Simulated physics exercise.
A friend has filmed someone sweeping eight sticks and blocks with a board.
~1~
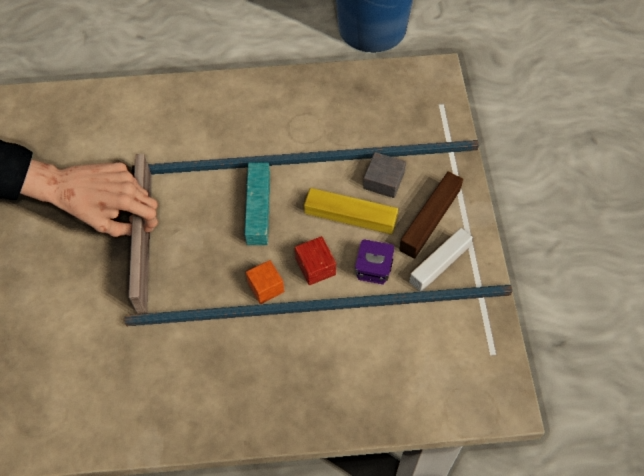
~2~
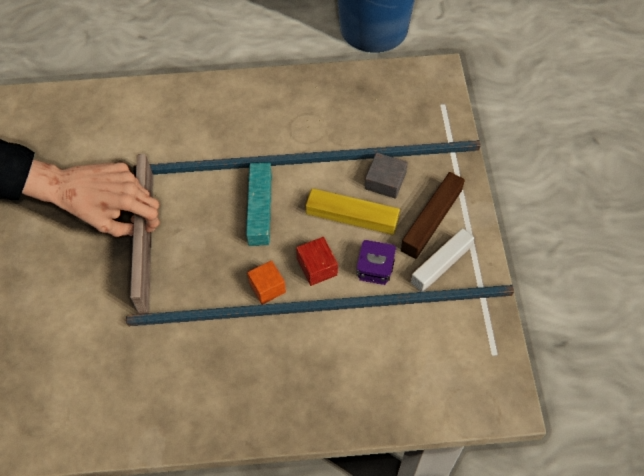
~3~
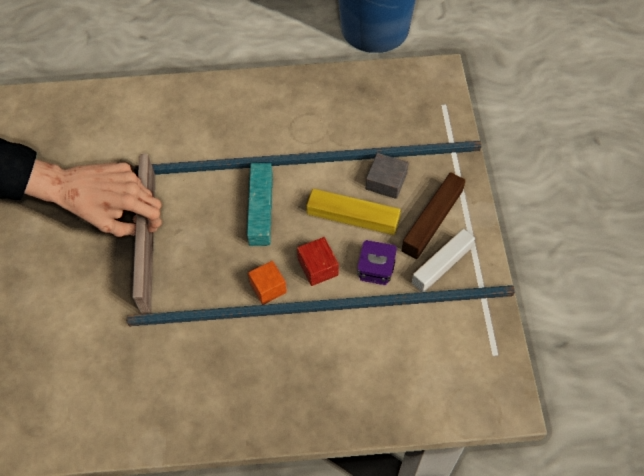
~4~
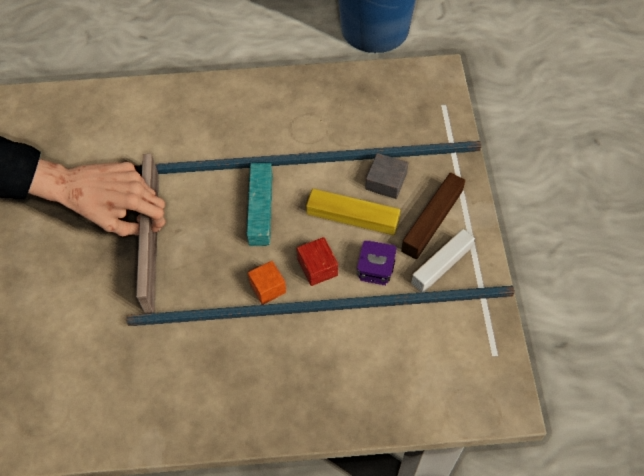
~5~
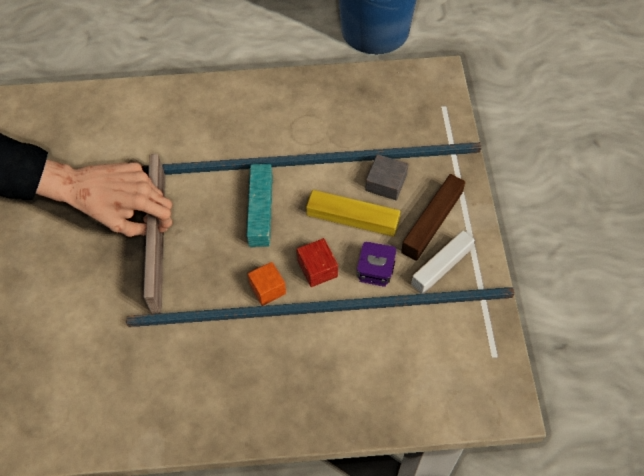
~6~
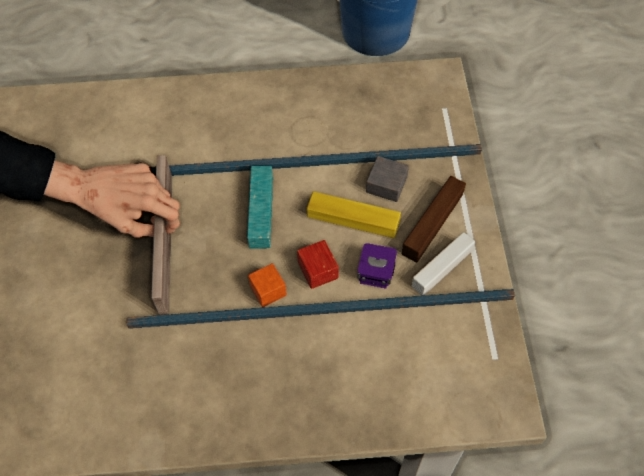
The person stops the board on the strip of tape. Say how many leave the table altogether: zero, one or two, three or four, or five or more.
Here the number that fall off is five or more.
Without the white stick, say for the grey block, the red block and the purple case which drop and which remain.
The grey block is lost; the red block survives; the purple case comes down.
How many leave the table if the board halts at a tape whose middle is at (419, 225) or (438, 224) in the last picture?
In that order 2 and 2.
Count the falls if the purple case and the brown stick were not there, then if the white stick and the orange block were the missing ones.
3 in the first case, 4 in the second.
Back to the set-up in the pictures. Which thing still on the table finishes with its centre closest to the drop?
Foremost is the red block.
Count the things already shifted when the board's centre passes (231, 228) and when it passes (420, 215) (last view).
By then 0, and 8.
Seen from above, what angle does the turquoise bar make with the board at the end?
Near 0 degrees.
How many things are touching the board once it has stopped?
It touches 3.
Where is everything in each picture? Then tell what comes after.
White stick (441, 260); brown stick (432, 214); grey block (384, 175); board (141, 232); tape (465, 218), in the first picture.
Brown stick (433, 215); yellow stick (352, 211), in the second picture.
Grey block (387, 176); red block (318, 262), in the third picture.
White stick (443, 261); turquoise bar (260, 204), in the fourth picture.
Brown stick (434, 217); board (155, 232), in the fifth picture.
White stick (443, 264); brown stick (434, 218); grey block (387, 179); board (163, 233); tape (467, 222), in the sixth picture.
A little later, none off yet; white stick at rest near (443, 264); brown stick at rest near (434, 218); grey block at rest near (387, 179).
Next, none off yet; white stick shifted a little near (483, 278); brown stick shifted a little near (491, 231); grey block shifted about its own width near (406, 170).
When it is over, the number that fall off is five or more; down, yellow stick, purple case, grey block, brown stick and white stick.
